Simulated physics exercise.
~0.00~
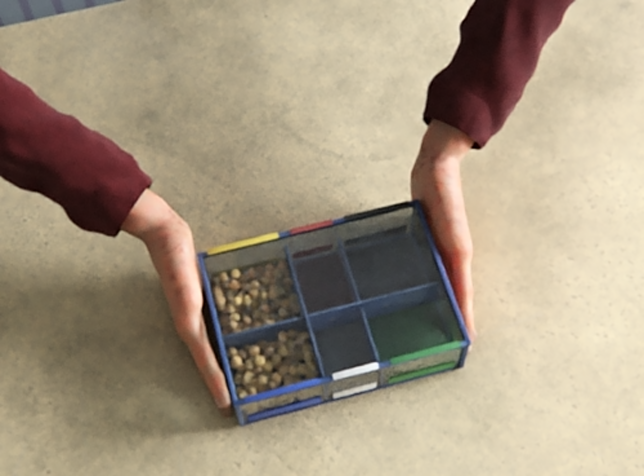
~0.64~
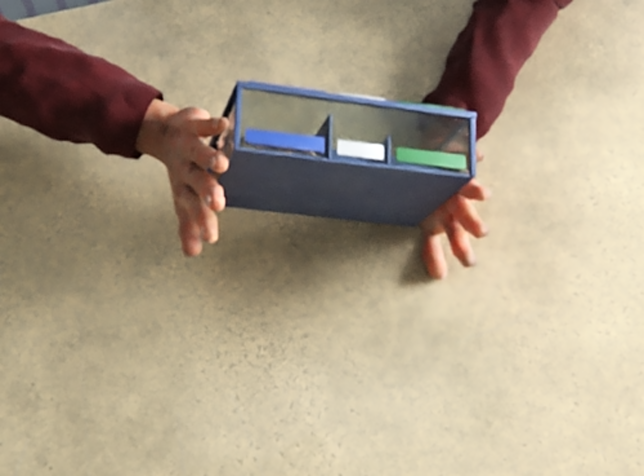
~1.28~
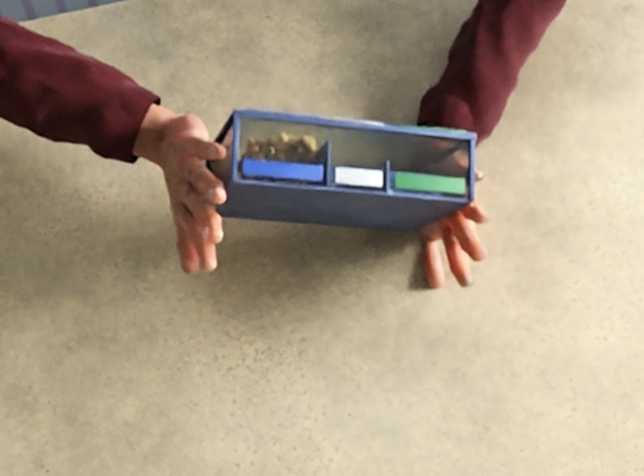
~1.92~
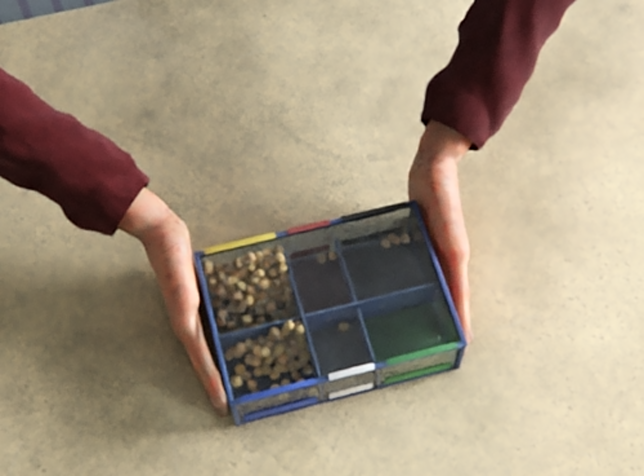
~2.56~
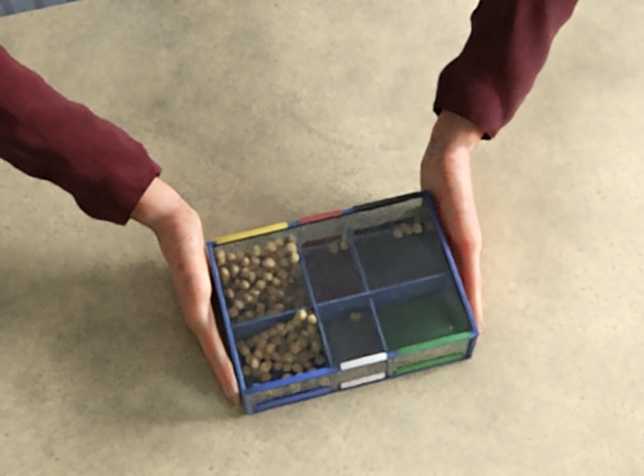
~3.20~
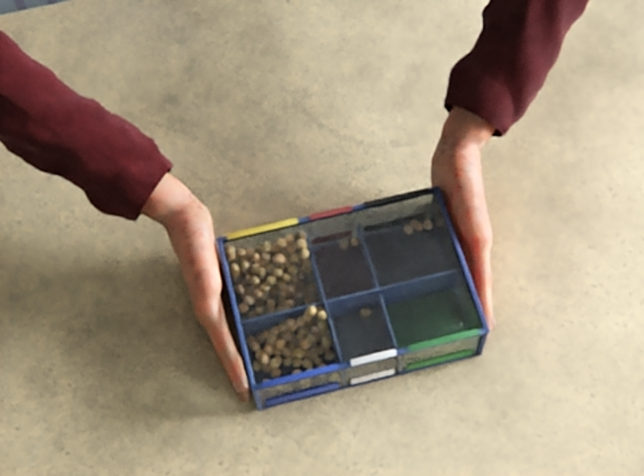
Hands tipping a clear-lidded, divided box of dried chickpeas up on its side, then lowering it flat, most chickpeas still at left.
